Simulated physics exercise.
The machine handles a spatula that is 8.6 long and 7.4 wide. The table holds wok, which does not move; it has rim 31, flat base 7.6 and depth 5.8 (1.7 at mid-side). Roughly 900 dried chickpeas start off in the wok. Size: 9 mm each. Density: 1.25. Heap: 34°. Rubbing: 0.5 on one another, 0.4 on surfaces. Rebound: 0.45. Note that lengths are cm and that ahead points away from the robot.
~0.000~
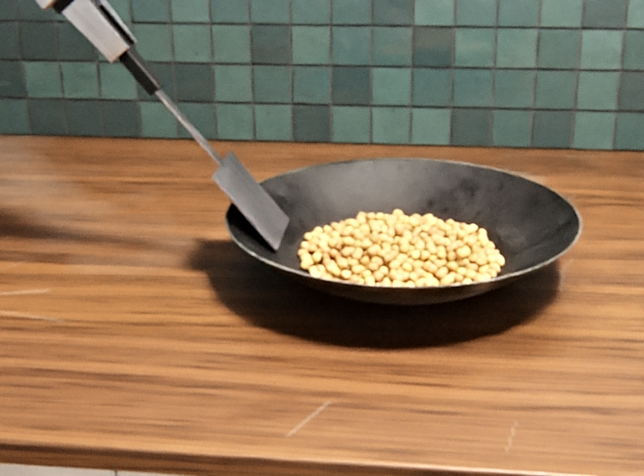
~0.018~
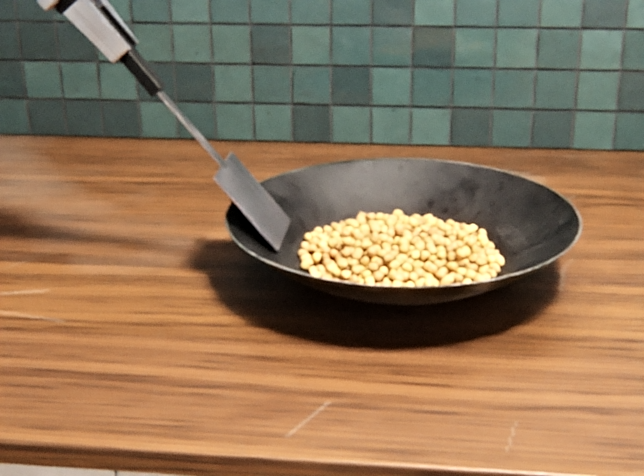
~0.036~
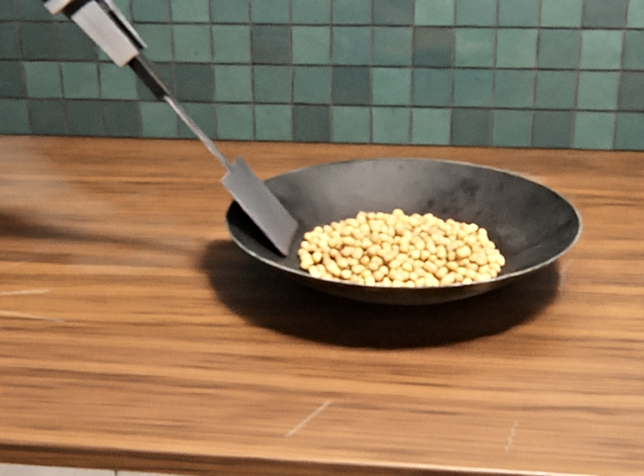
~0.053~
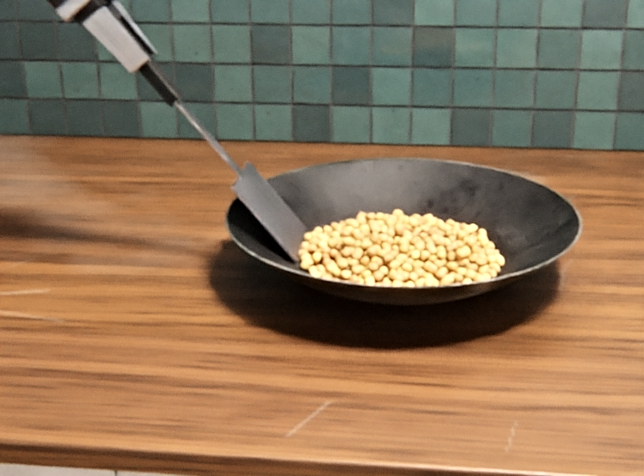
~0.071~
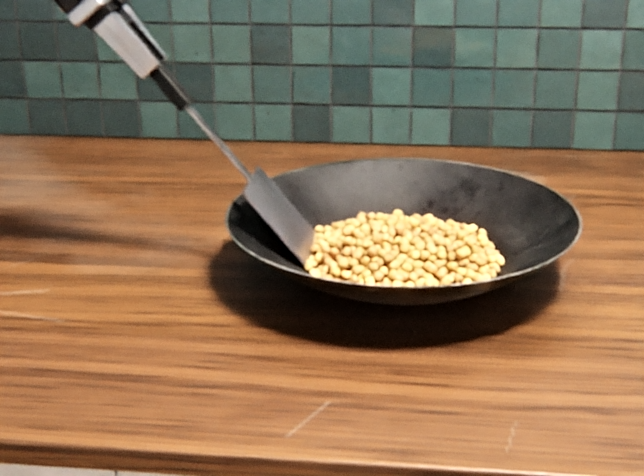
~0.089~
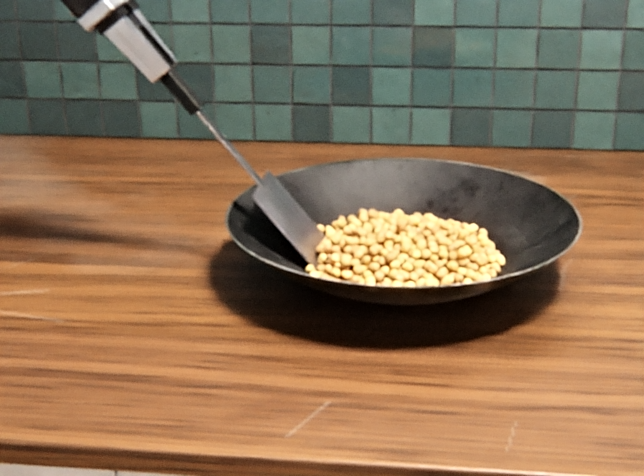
A spatula slides down and right inside a dark wok, meeting the pile of chickpeas.
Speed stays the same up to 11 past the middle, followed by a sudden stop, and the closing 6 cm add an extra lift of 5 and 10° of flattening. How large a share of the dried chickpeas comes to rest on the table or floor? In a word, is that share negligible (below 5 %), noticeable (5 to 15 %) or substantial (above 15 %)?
In a word, noticeable.
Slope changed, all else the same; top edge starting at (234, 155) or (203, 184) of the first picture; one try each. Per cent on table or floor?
Roughly 10% and 10%.
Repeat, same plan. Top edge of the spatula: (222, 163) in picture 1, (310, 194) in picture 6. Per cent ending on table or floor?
35 %.
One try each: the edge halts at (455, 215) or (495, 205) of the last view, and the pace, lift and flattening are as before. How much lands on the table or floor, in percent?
The two tries give near 0 and near 0 in a hundred.
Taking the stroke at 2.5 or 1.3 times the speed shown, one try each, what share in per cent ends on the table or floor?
First try around 35 %, second try around 15 %.
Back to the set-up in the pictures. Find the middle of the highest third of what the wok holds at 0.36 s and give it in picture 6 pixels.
Near pixel (508, 227).
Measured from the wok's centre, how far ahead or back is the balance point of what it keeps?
Ahead of centre, roughly 5.0 centimetres.
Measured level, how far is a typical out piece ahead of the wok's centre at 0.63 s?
It's close to 22 cm ahead of the centre.
After 0.22 s, sloping 51°, highest piece 4 above the table; 900 in the wok.
After 0.36 s, sloping 48°, highest piece 6 above the table; 900 in the wok.
After 0.63 s, sloping 41°, highest piece 6 above the table; 830 in the wok, 69 on the table or floor, 1 on the blade or in flight.
After 1.68 s, sloping 41°, highest piece 6 above the table; 830 in the wok, 70 on the table or floor.
In the end, 830 in the wok, 70 on the table or floor. That is 8 % on the table or floor.
